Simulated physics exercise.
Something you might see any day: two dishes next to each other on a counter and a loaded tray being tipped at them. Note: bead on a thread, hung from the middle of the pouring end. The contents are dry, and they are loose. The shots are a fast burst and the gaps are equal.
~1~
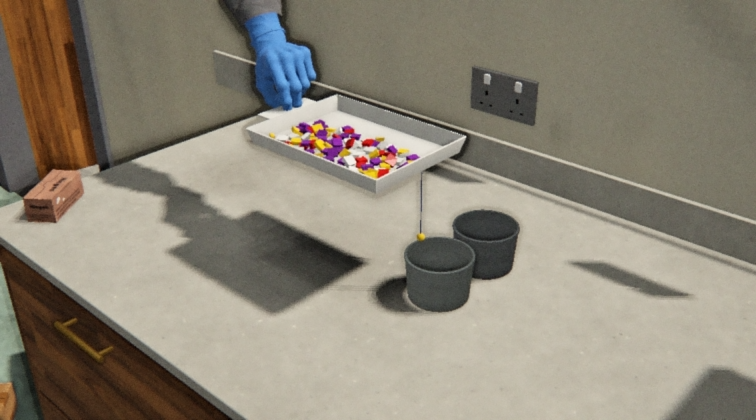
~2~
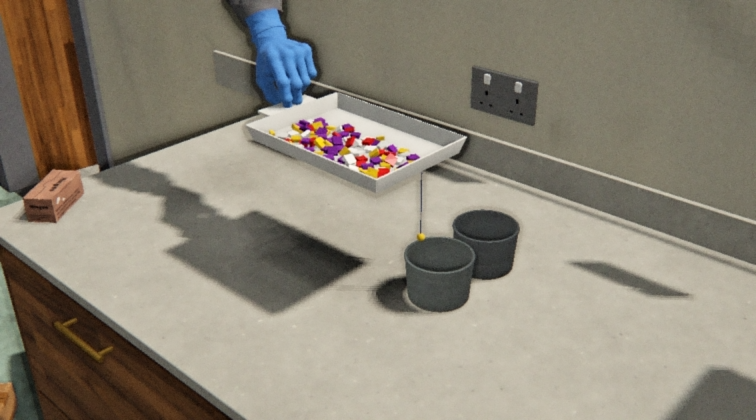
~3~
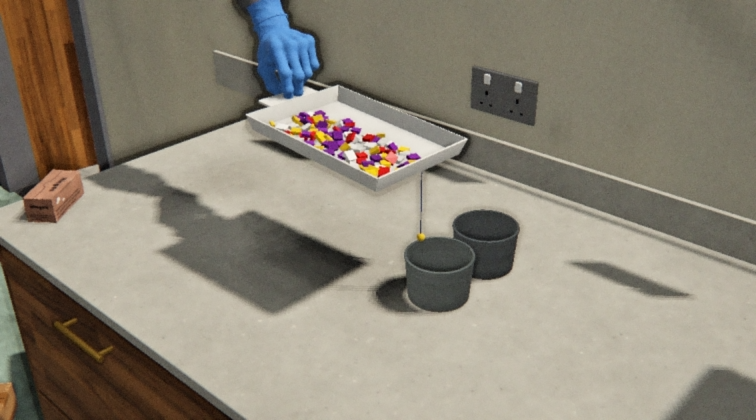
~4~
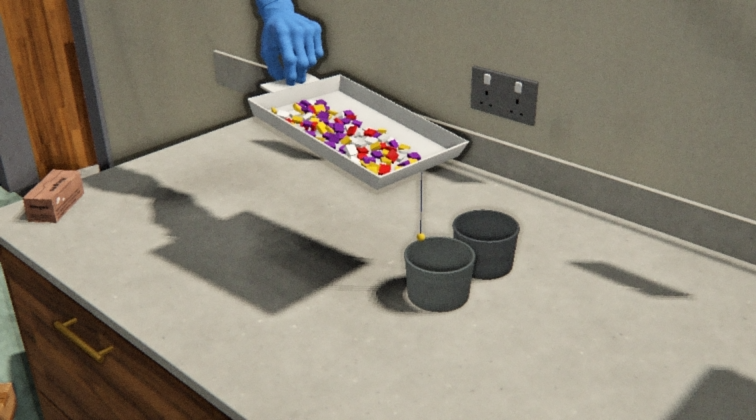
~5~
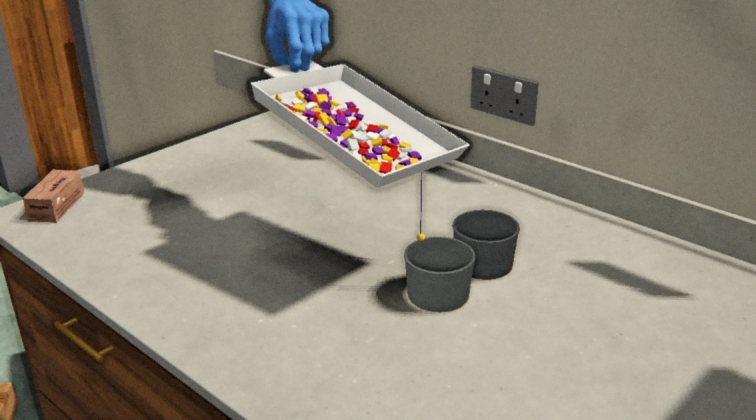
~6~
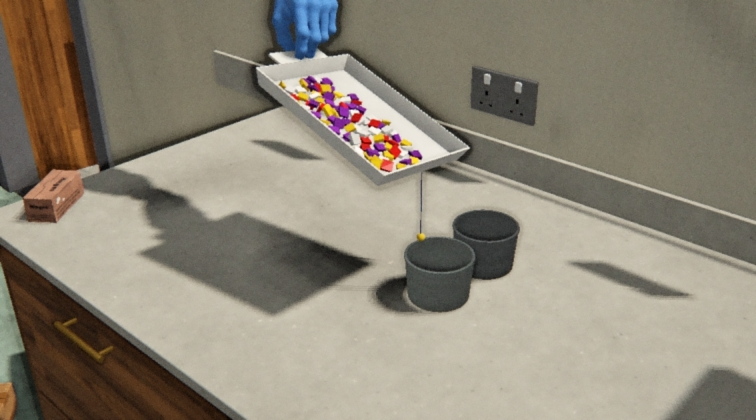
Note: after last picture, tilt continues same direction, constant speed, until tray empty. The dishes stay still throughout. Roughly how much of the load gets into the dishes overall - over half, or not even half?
Compared with the spill, the catch will be larger.
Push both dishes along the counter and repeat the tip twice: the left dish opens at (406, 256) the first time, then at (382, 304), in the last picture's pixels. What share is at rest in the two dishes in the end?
I'd say about 60 percent, followed by about 0 percent.
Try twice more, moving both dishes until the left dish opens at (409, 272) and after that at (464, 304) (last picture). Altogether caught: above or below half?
Held in all, by try: A larger portion, then a smaller portion.
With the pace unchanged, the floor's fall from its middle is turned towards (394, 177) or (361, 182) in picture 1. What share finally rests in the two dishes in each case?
About 10 %, then 0 %.
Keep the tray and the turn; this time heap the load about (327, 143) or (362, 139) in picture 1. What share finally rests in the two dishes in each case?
Near 70 per cent and near 80 per cent.
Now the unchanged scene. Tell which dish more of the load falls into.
The one to the right.
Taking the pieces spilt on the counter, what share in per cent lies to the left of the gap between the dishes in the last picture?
That would be roughly 30 per cent.
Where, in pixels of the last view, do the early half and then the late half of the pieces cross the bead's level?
Initially about (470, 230); subsequently about (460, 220).
Soon, tray tipped steeply; nearly all on the tray; a stray few in the air.
A while on, tray tipped past a quarter turn; about a quarter on the tray; a small part in the left dish; about a third in the right dish; about a quarter outside both; about a quarter in the air.
Towards the end, tray tipped past a quarter turn; about a quarter in the left dish; about half in the right dish; about a third outside both.
Finally, tray tipped past a quarter turn; about a quarter in the left dish; about half in the right dish; about a third outside both.
